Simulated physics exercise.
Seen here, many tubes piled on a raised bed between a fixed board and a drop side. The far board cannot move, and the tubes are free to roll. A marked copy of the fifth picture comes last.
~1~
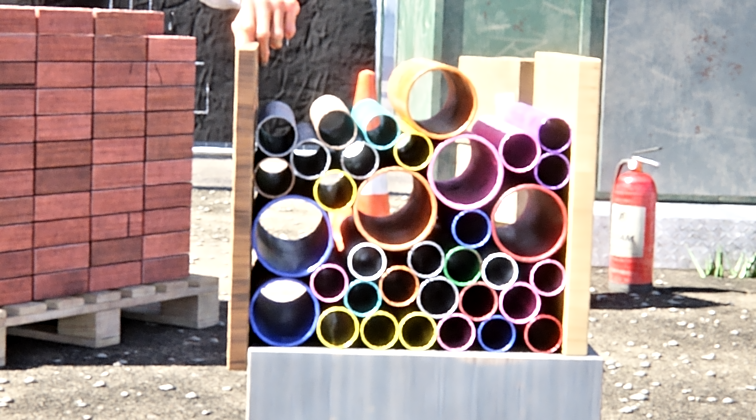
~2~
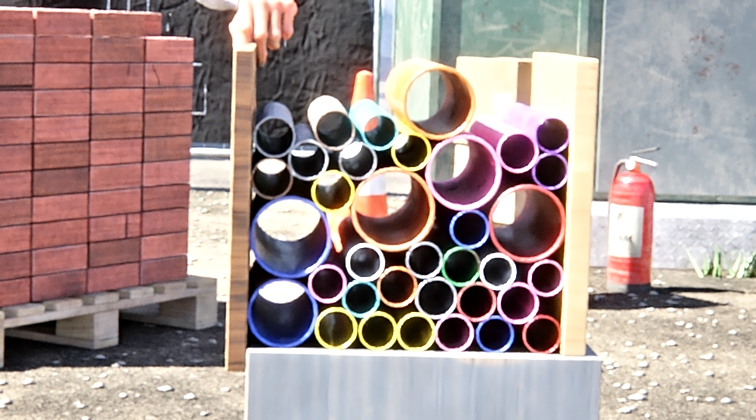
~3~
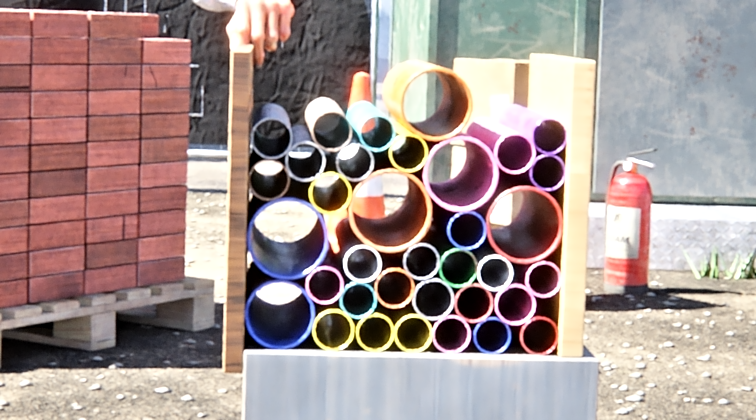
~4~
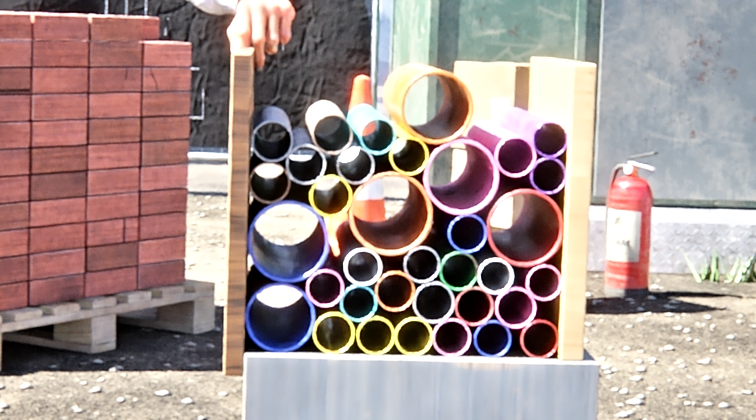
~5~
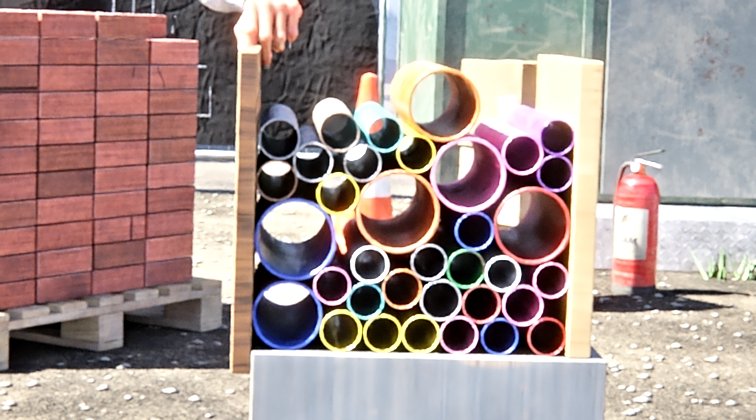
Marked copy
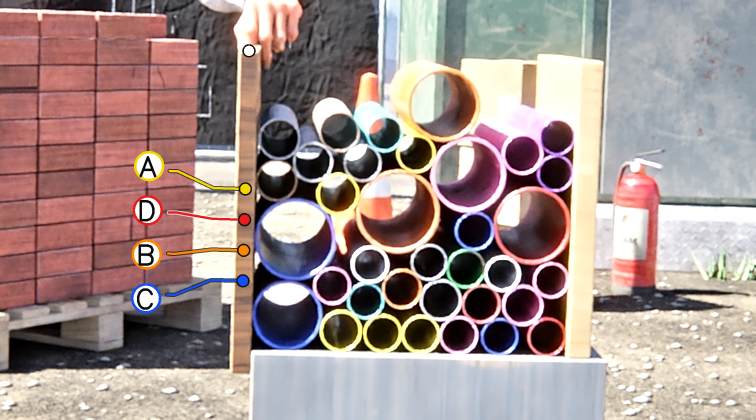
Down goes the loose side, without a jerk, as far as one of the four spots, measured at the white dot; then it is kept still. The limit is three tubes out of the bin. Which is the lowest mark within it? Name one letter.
It can be let down to A.
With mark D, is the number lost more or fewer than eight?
It loses fewer than eight.
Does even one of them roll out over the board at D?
At D: Yes.
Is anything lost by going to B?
Yes.
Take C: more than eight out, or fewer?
At C, fewer than eight.
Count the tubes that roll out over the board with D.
With D, four.
On the marked copy, A at (245, 189); B at (244, 250); C at (243, 281); D at (244, 219); the white dot at (249, 51).
With A. Early on, top of the board (258, 116).
Further on, top of the board (256, 187).
At the end, top of the board (256, 188), none out over the board.
As for the rest, B four out over the board; C four out over the board; D four out over the board.
